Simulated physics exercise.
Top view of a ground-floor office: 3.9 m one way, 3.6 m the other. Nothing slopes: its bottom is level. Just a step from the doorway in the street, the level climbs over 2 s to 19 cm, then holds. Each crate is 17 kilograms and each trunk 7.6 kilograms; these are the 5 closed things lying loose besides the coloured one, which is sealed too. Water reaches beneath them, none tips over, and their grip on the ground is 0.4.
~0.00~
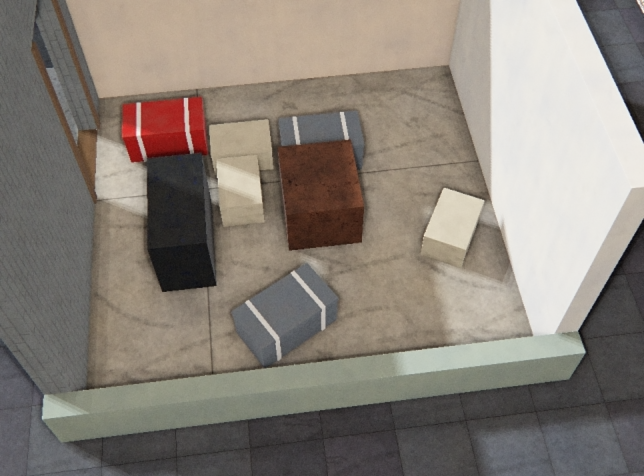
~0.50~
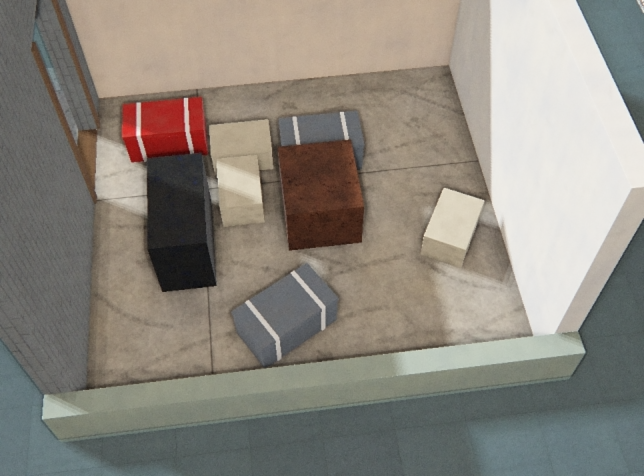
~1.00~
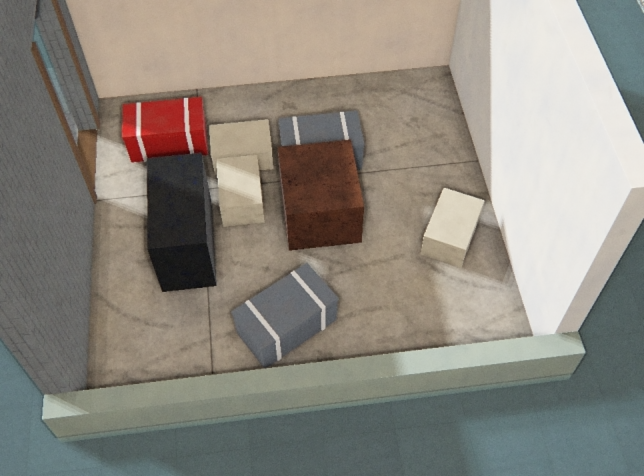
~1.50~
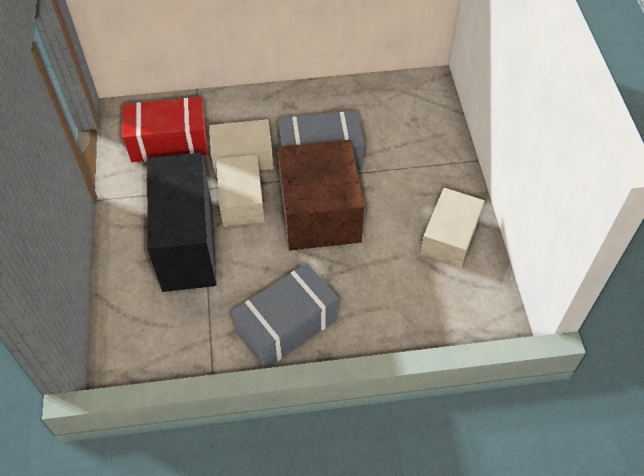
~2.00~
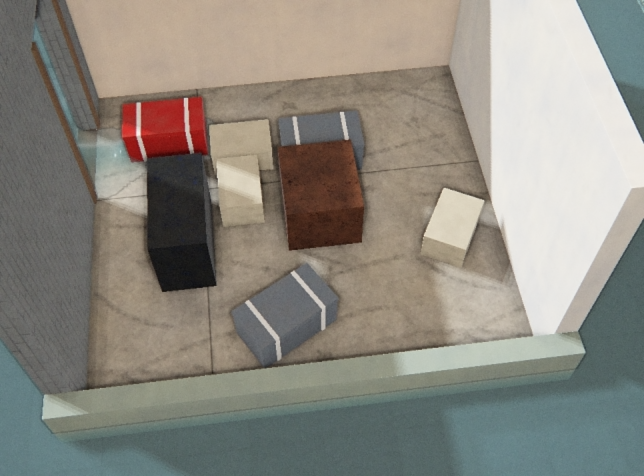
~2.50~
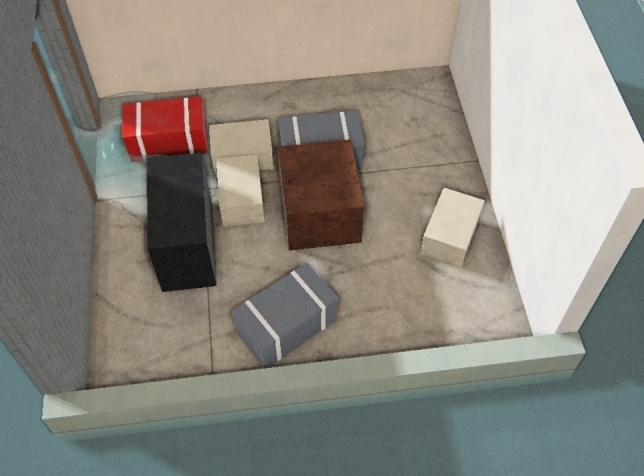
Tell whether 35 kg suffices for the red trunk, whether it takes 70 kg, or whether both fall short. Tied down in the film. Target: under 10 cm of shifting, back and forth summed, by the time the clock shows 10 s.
It seems only the weightier option will anchor it.
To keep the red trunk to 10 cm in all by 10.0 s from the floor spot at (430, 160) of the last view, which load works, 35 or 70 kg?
Here only the heavier suffices.
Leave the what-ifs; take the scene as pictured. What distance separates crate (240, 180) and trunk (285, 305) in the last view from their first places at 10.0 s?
In that order: 20 cm, 150 cm.
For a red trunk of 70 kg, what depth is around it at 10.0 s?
Something like 7 centimetres.
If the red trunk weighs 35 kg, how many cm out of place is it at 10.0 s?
About 120 cm.
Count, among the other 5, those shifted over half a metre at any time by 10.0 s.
The total is 3.
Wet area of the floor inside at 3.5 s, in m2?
Around 3.5 m2 of it.
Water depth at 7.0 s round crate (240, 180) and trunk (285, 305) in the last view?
I'd put it at 2 cm and 3 cm respectively.
After 3.5 s the red trunk would be 25 cm from its start with 35 kg and 0 cm from its start with 70 kg; 6 cm of water round it then.
After 4.5 s the red trunk would be 46 cm from its start with 35 kg and 0 cm from its start with 70 kg; 6 cm of water round it then.
After 7.0 s the red trunk would be 74 cm from its start with 35 kg and 0 cm from its start with 70 kg; 7 cm of water round it then.
After 10.0 s the red trunk would be 113 cm from its start with 35 kg and 0 cm from its start with 70 kg; 7 cm of water round it then.
